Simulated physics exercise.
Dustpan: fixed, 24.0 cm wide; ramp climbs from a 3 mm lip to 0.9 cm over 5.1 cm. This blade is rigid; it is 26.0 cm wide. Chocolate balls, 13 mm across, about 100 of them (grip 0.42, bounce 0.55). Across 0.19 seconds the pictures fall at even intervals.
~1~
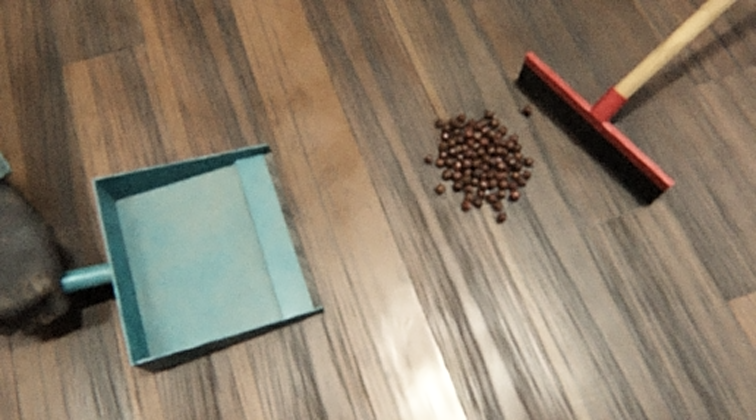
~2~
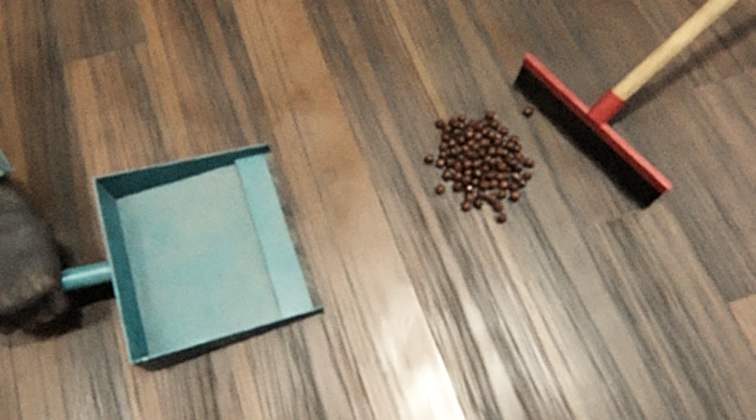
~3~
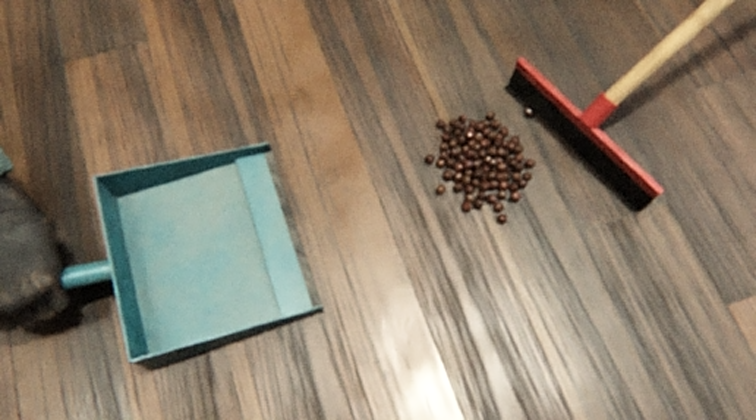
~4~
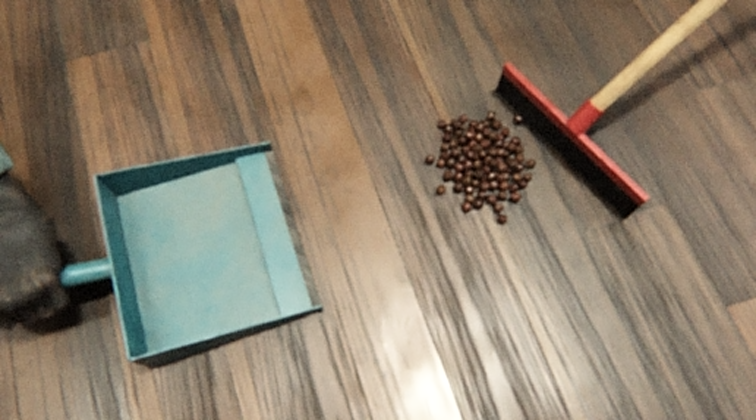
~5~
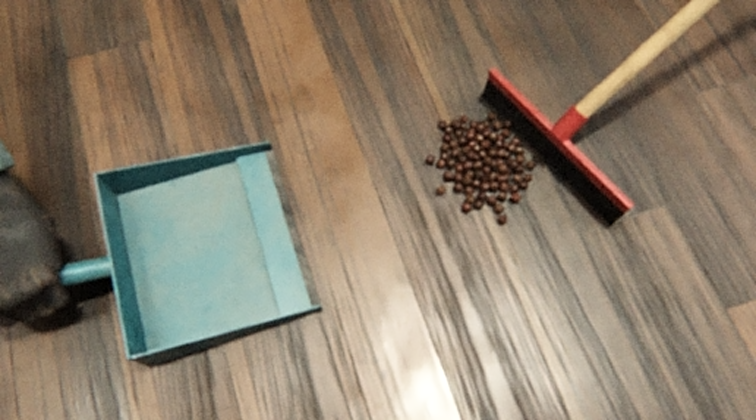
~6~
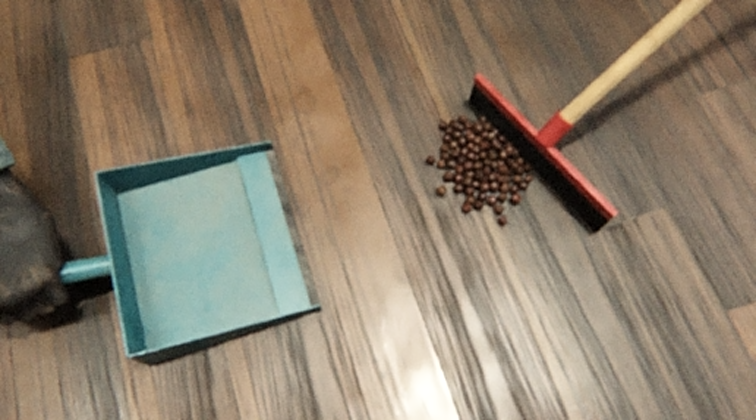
A red broom with a wooden handle slid slowly down and left across the wood floor until it nudged the edge of a pile of brown balls, while a gloved hand held a teal dustpan still.
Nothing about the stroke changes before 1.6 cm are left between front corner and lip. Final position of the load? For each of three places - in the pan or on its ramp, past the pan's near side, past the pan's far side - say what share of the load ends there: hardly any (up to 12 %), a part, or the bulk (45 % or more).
Pan: A part; near side: A part; far side: Hardly any.
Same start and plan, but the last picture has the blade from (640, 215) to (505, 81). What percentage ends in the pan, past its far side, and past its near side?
Pan 15; far 0; near 35.
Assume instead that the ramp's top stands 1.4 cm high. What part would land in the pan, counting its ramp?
With that ramp, near 20 per cent.
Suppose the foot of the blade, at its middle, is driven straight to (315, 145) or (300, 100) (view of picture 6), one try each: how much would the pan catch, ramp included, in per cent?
About 5 % and 0 %.
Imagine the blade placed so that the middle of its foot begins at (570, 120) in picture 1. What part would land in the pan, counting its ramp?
20 %.
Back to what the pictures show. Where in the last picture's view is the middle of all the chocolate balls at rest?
Roughly pixel (309, 248).
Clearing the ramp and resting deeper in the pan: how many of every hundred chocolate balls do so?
Around 0 percent.
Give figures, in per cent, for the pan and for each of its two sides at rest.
In per cent: Pan 20; near side 20; far side 0.
Then, 0.22 s after the last picture, middle of the blade 20 cm from the lip; 0 % over the lip, far side 0 %, near side 0 %.
Then, 0.37 s after the last picture, middle of the blade 10 cm from the lip; 0 % over the lip, far side 0 %, near side 15 %.
Then, 0.64 s after the last picture, middle of the blade 6 cm from the lip; 25 % over the lip, far side 0 %, near side 20 %.
In the end, pan 20 %, near side 20 %, far side 0 %, in front of the lip or behind the blade 60 %.
